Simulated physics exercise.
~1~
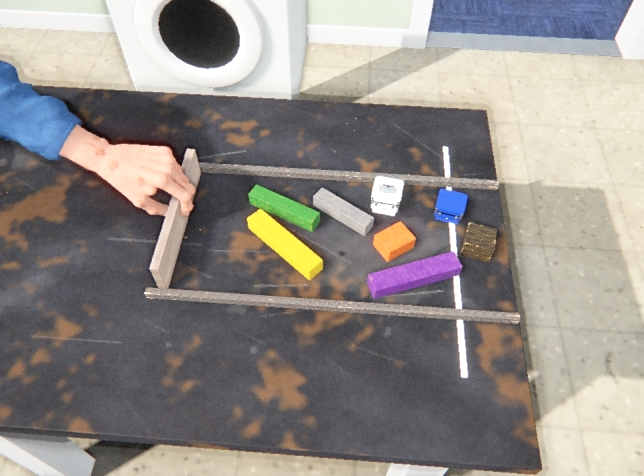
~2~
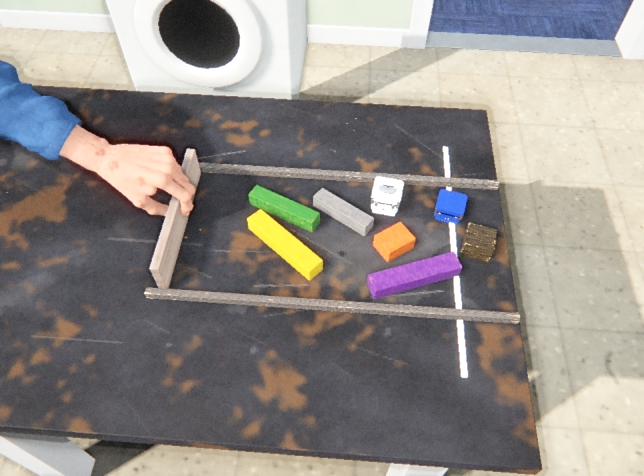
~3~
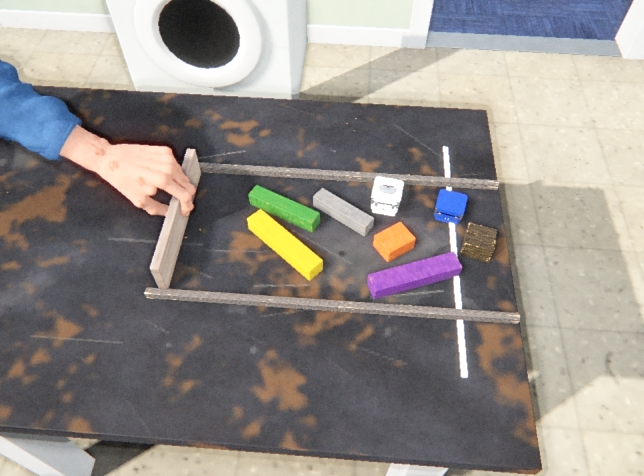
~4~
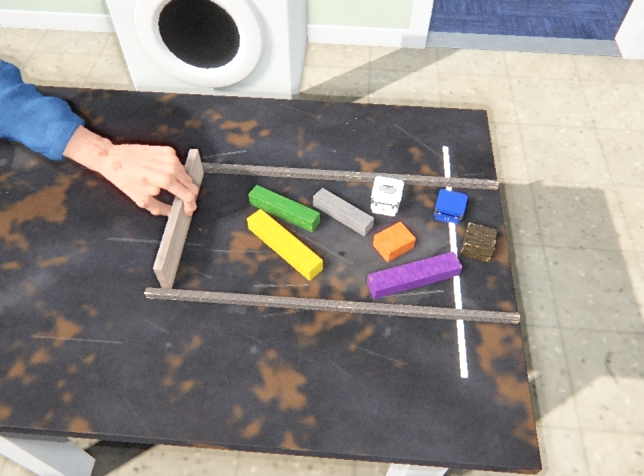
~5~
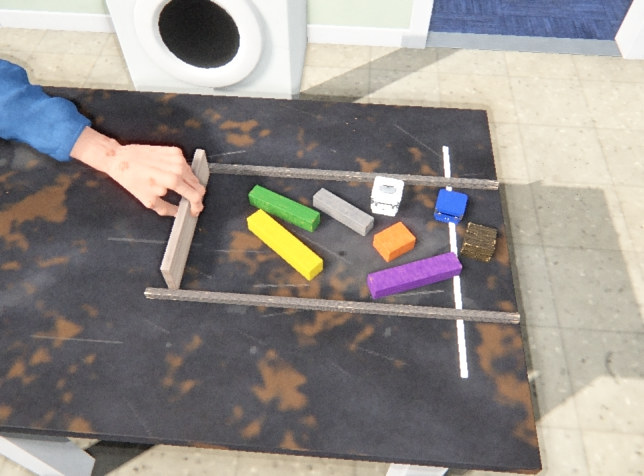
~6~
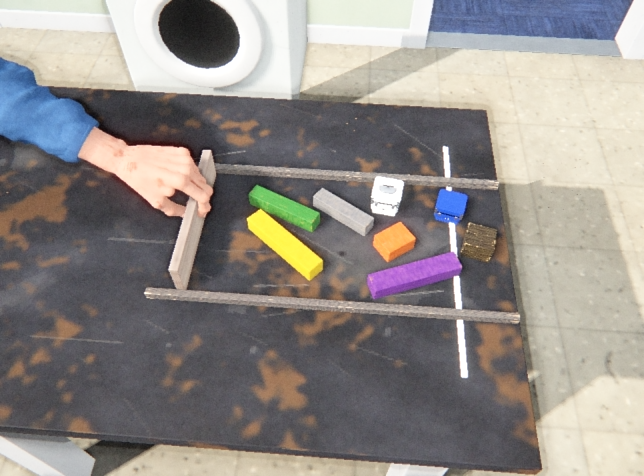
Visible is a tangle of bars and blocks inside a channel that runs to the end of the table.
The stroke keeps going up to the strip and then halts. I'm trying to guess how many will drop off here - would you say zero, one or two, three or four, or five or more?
I'd say three or four.
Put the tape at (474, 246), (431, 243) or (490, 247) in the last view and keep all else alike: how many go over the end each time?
Respectively, 5, 0 and 7.
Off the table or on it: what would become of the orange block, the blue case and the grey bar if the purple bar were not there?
I'd say the orange block stays where it is, the blue case ends up down, and the grey bar stays where it is.
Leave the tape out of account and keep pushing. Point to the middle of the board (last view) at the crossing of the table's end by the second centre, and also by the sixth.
First about (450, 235), next about (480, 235).
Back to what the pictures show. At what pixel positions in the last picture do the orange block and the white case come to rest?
They finish at roughly (497, 272) and (497, 196) respectively.
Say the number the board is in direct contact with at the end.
It's 2.
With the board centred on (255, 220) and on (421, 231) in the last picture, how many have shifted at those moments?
The first count is 2, and then it's 8.
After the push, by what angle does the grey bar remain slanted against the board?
Roughly 25 degrees.
Soon after, none off yet; black block at rest near (479, 243); blue case at rest near (450, 207); purple bar at rest near (414, 275).
In the end, the number that fall off is three or four; gone, purple bar, blue case and black block.
